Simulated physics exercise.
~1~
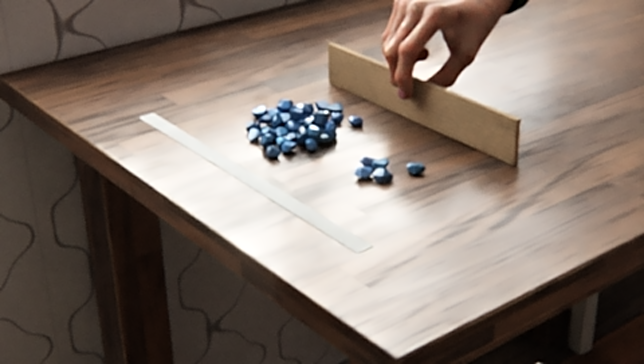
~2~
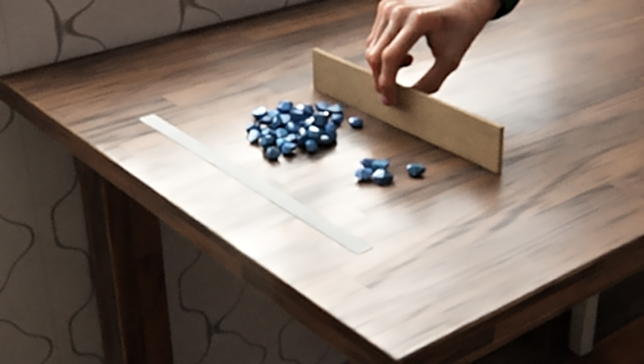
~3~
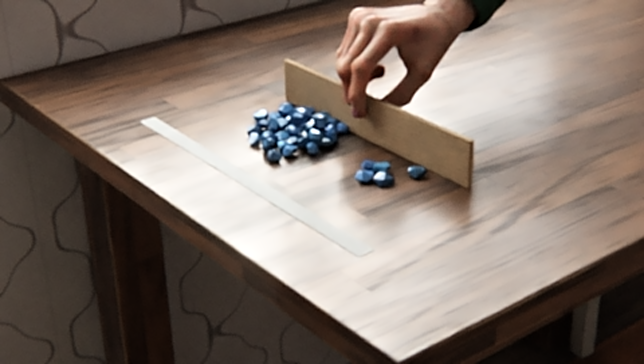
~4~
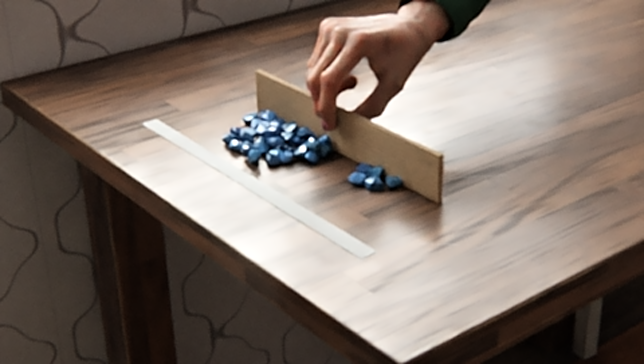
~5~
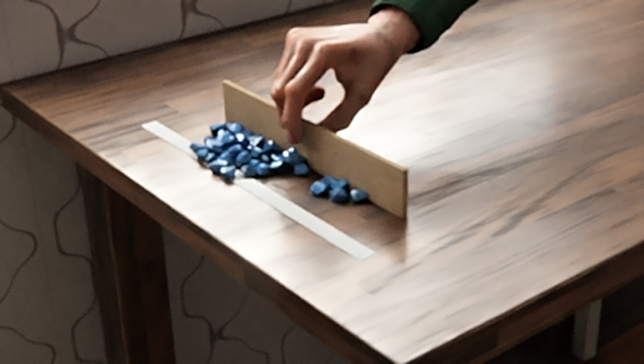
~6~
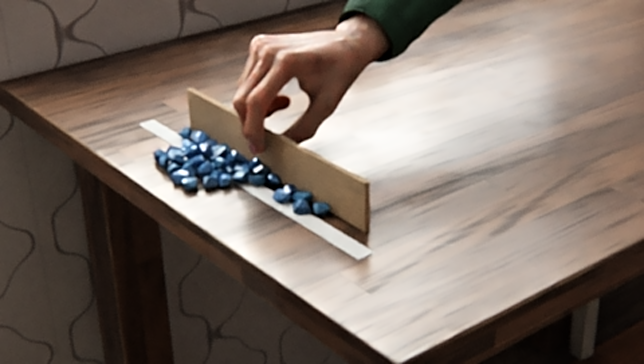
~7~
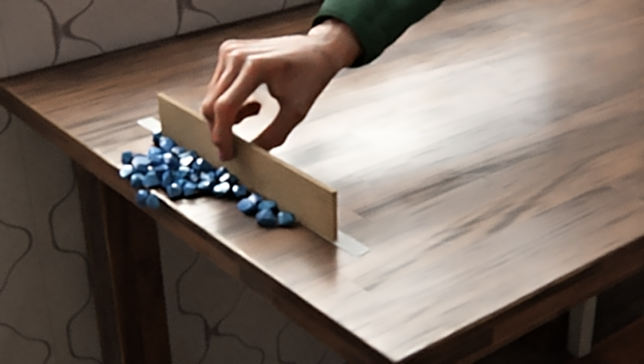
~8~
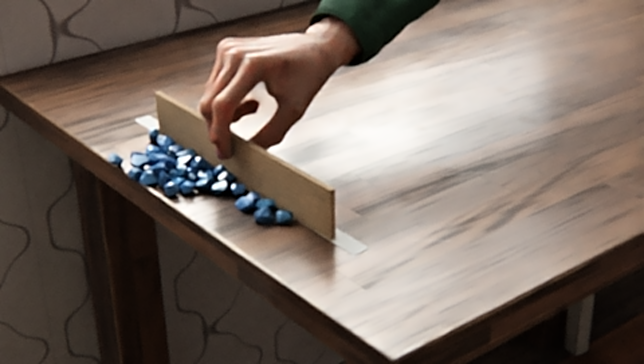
A hand slides a card left, sweeping blue stones to the table's edge, then stops.
